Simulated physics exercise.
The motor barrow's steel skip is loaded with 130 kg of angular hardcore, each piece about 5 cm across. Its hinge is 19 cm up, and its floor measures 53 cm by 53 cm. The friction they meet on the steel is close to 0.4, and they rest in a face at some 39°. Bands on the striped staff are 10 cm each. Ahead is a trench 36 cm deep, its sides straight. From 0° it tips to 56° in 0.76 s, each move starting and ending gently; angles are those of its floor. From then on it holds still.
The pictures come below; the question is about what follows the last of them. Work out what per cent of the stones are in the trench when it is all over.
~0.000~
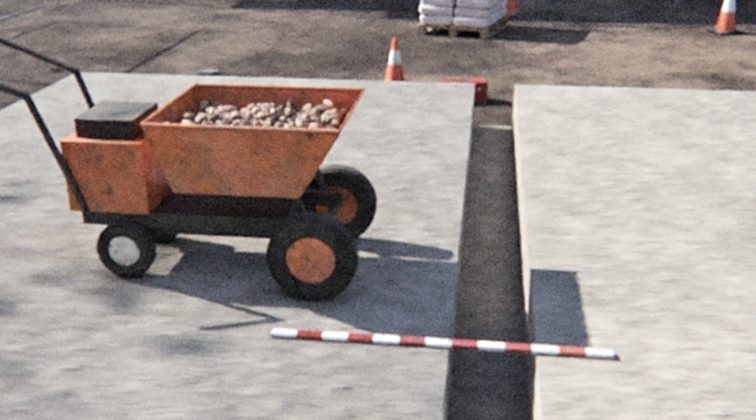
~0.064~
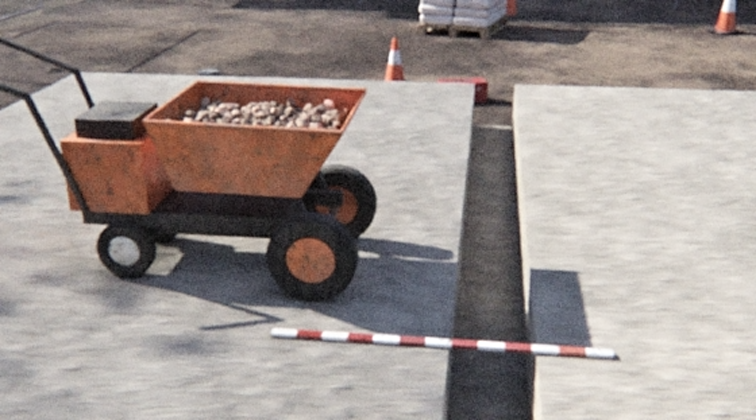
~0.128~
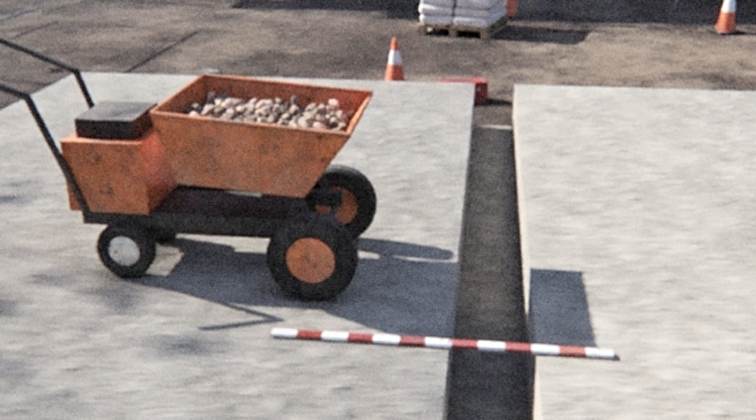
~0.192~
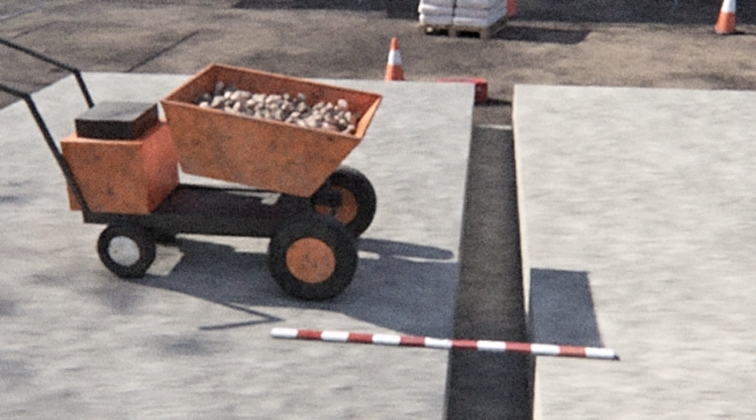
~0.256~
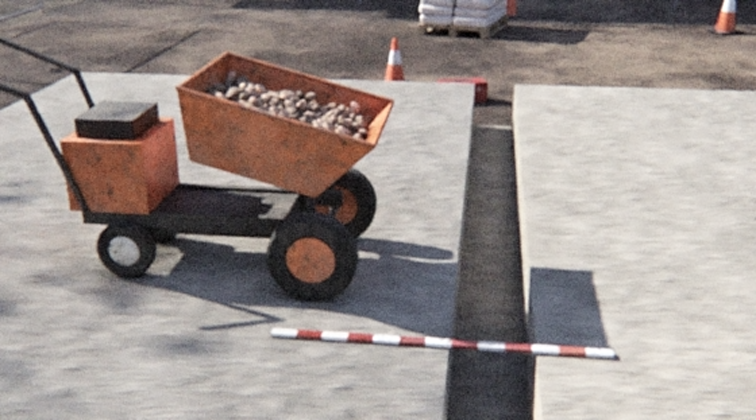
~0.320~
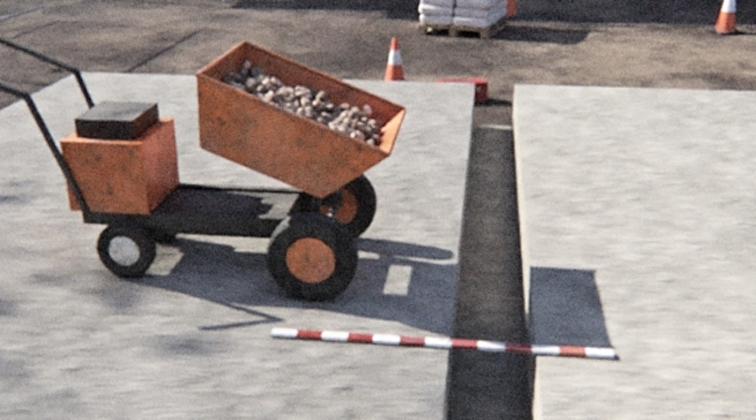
It comes to roughly 20 per cent.
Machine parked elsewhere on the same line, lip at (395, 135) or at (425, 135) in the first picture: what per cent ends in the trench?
5 % and 0 %.
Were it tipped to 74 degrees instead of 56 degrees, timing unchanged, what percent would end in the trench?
Expect roughly 75 per cent.
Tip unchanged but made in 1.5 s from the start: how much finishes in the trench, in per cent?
I'd put it at roughly 10 per cent.
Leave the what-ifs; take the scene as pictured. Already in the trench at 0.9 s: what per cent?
Around 5 per cent of it, at that instant.
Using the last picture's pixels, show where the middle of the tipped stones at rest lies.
Look at roughly (502, 346).
After 0.6 s the floor is at 47°; 100 % in the skip; the foremost stones are at (415, 173).
After 0.9 s the floor is at 56°; 97 % in the skip, 1 % short of the trench, 3 % in the trench; the foremost stones are at (481, 234).
After 1.2 s the floor is at 56°; 83 % in the skip, 1 % short of the trench, 15 % in the trench, 1 % past the trench; the foremost stones are at (570, 275).
After 3.2 s the floor is at 56°; 78 % in the skip, 20 % in the trench, 2 % past the trench; the foremost stones are at (602, 278).
